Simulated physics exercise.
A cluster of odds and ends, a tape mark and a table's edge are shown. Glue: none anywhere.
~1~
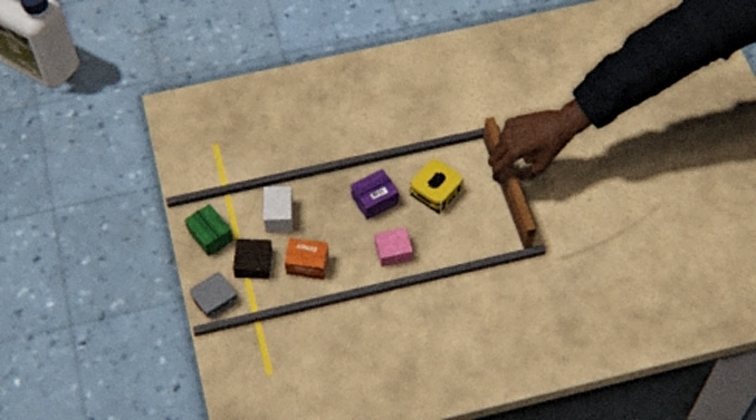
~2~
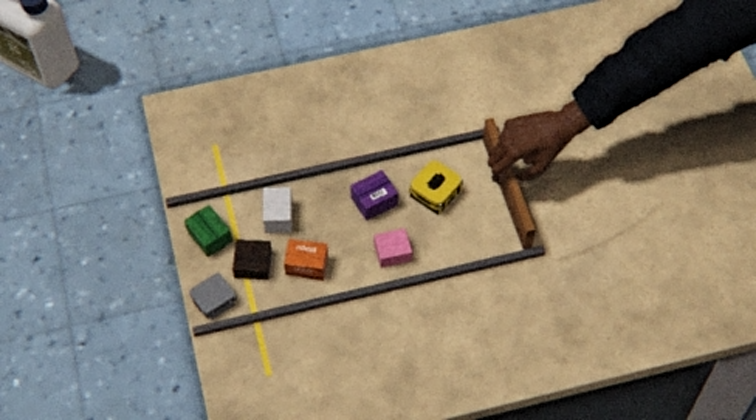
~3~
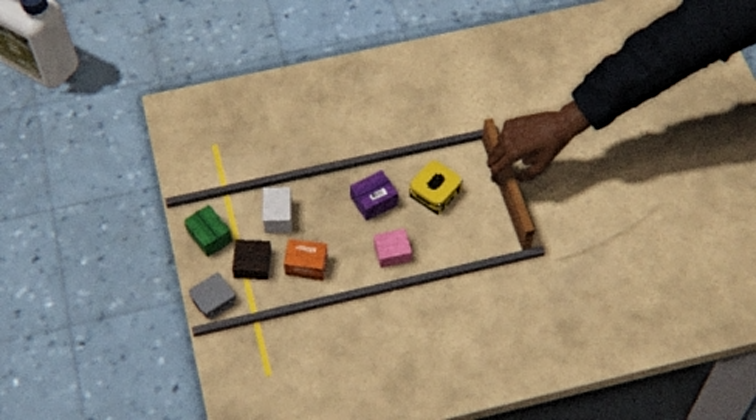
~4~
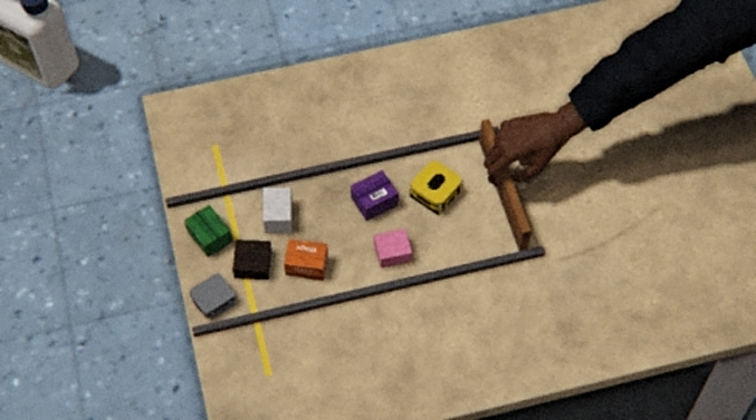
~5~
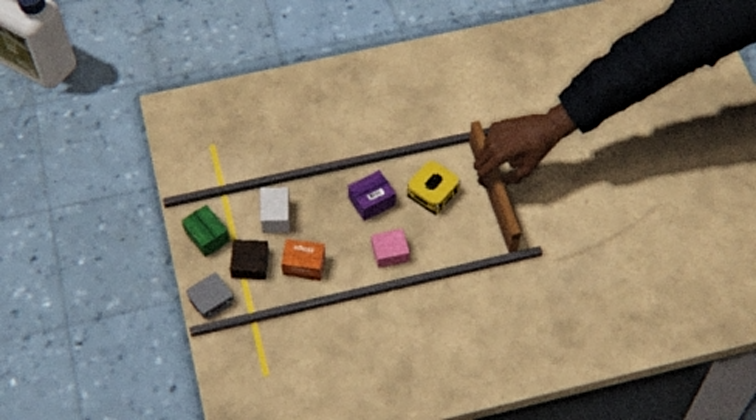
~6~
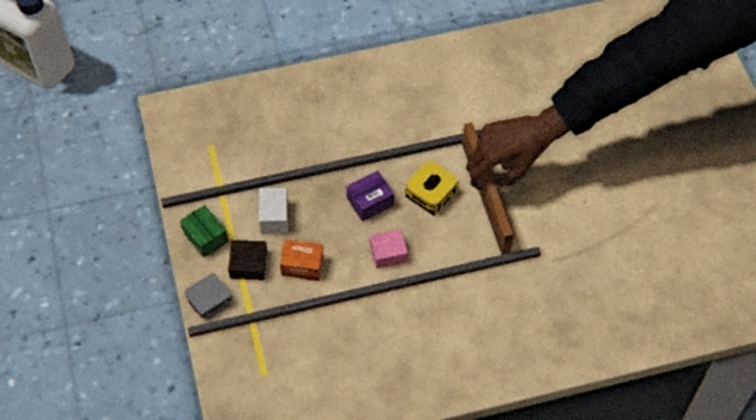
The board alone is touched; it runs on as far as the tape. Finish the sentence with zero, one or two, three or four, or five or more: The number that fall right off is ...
The number that fall right off is three or four.
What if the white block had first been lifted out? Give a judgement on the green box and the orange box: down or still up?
Looking at the two, the green box ends up below and the orange box stays up top.
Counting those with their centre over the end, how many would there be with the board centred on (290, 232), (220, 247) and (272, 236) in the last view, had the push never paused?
The counts would come out as 1, 6 and 1.
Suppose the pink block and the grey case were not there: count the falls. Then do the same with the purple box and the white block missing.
Count: 2 (first case); 1 (second).
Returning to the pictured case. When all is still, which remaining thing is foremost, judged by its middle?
It's the purple box that is foremost.
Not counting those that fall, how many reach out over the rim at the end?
Tally: 2.
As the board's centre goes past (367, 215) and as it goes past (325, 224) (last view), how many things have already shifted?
Moved so far: 4, then 7.
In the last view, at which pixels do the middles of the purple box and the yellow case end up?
You'll see the purple box at (171, 237), with the yellow case at (209, 225).
Soon after, none off yet; grey case at rest near (208, 297); green box at rest near (204, 231); black block at rest near (248, 260).
Then, none off yet; grey case moved a little near (195, 303); green box on its side near (143, 261); black block moved well along near (189, 266).
At rest, the number that fall off is three or four; fallen, white block, black block, green box and grey case.
